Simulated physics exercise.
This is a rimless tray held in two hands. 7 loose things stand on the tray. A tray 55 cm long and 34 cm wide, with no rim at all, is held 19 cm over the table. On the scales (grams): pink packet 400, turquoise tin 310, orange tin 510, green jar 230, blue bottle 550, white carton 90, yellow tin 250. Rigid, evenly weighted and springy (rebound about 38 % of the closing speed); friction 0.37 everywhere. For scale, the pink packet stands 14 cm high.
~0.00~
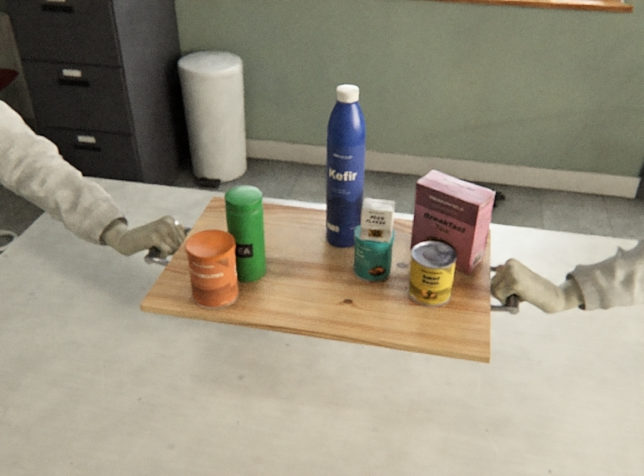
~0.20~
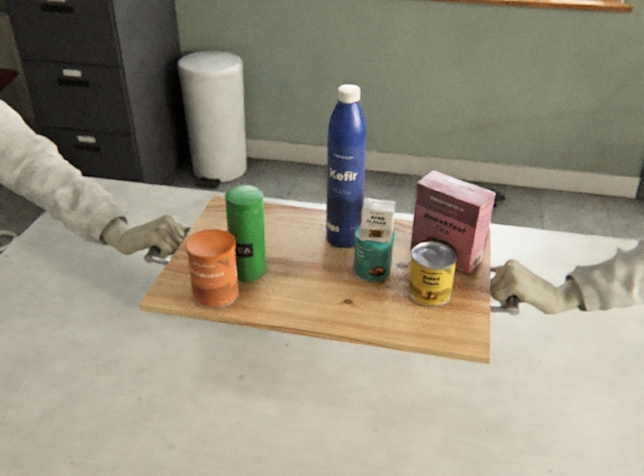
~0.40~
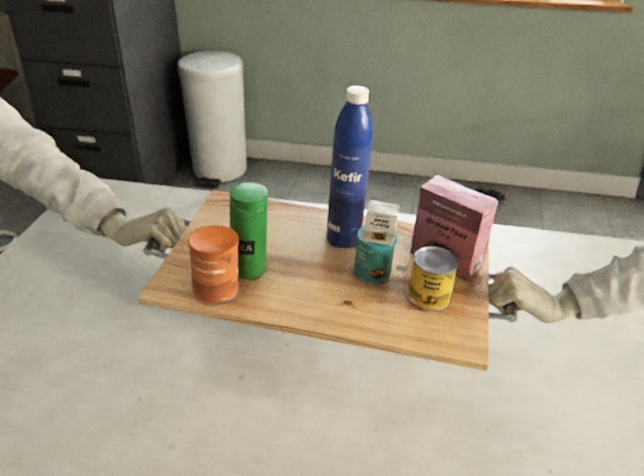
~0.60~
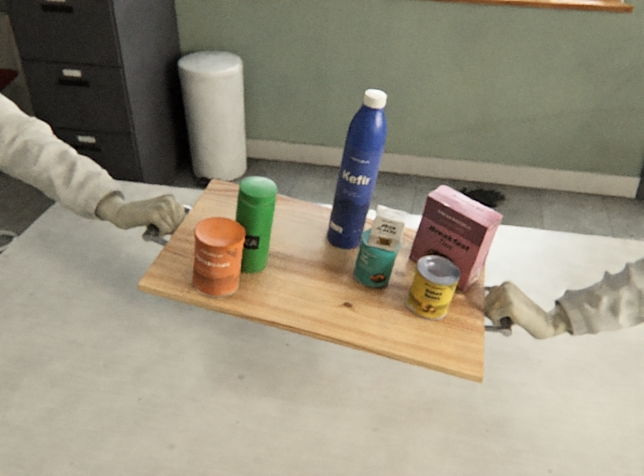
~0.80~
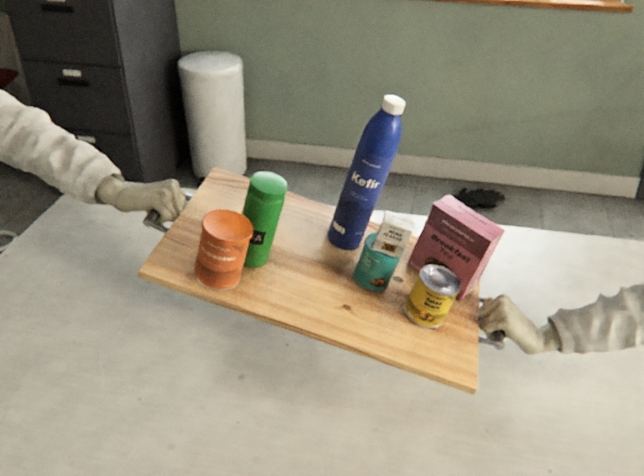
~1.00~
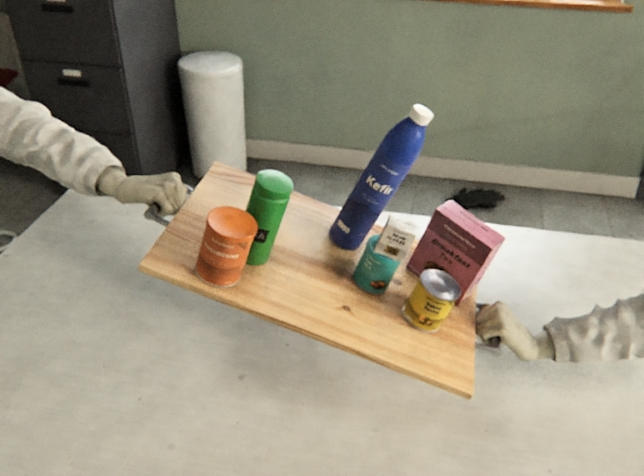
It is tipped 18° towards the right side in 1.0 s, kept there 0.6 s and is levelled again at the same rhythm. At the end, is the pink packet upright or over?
The pink packet topples.
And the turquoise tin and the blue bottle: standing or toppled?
The turquoise tin stays upright; the blue bottle topples.
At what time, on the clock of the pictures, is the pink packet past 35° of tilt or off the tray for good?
At about 1.4 s.
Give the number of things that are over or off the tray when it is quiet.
2 of them.
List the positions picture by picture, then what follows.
Tray level; pink packet (451, 222); turquoise tin (373, 252), in the first picture.
Tray level; green jar (246, 234); blue bottle (346, 169), in the second picture.
Tray tilted 3°, right edge down; white carton (381, 223); yellow tin (432, 279), in the third picture.
Tray tilted 9°, right edge down; turquoise tin (376, 259); orange tin (217, 258), in the fourth picture.
Tray tilted 15°, right edge down; green jar (259, 221); blue bottle (367, 175), in the fifth picture.
Tray tilted 18°, right edge down; pink packet (454, 253); white carton (396, 239), in the sixth picture.
Around 1.50 s, tray tilted 18°, right edge down; pink packet now off the tray; blue bottle on its side.
Around 2.10 s, tray tilted 12°, right edge down; blue bottle now off the tray.
Finally (3.2 s), off the tray and tipped over, pink packet and blue bottle; the other 5 still in place (within 5 cm). Final places as that camera would see them, pink packet near (574, 391).
